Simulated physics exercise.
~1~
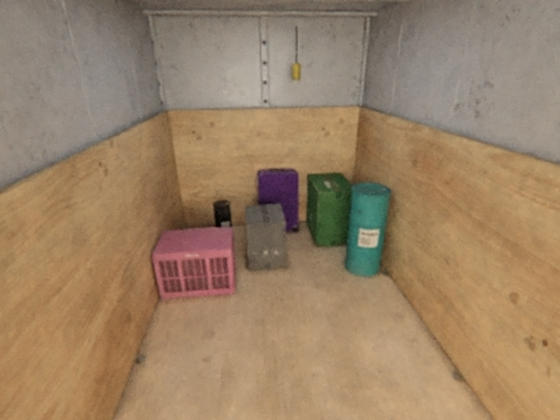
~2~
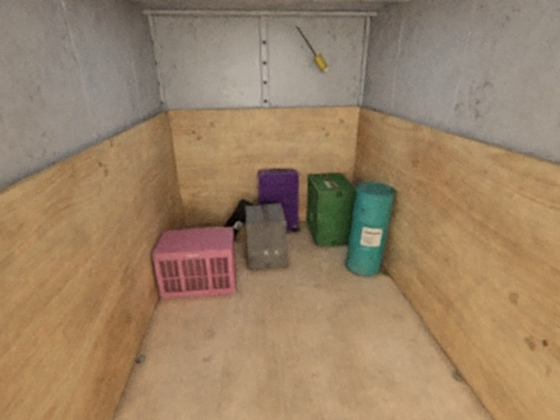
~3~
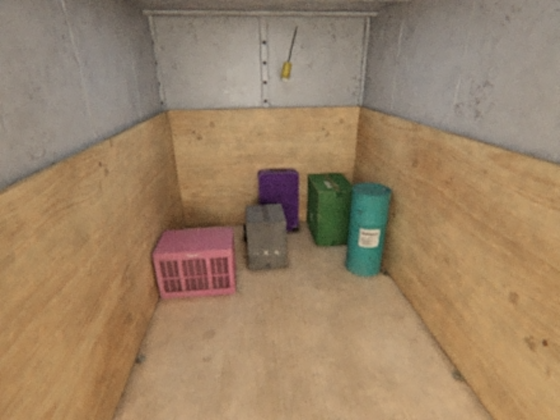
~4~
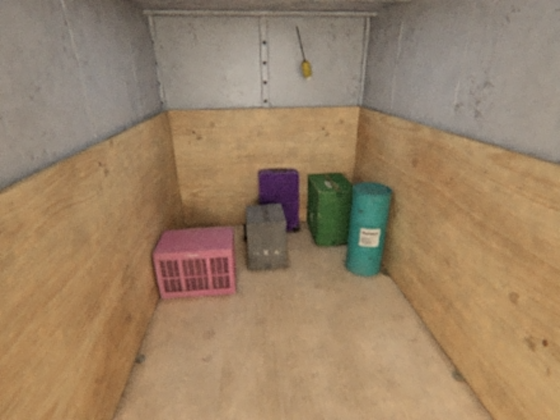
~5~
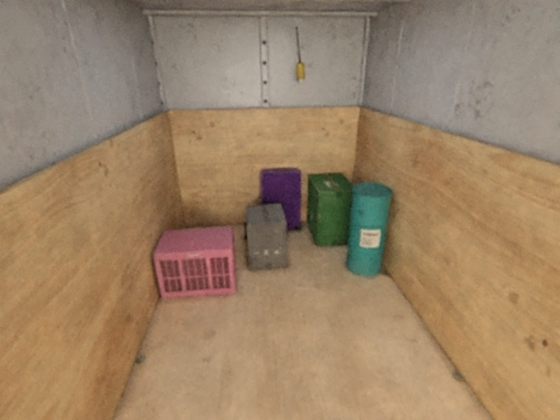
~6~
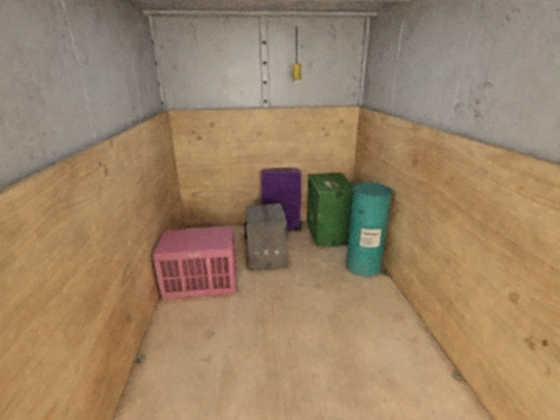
To begin with, a small black canister stands upright near the back left of a wood-lined load bay, beside a pink crate, a grey box, a purple case, a green box and a turquoise drum, while a yellow lamp hangs on the far wall. The lamp swings out to the right as the canister tips over to the right behind the grey box. The canister then drops out of sight behind the grey box as the lamp swings back left. The lamp sways less and less until it hangs nearly straight, with the other items standing about where they began.
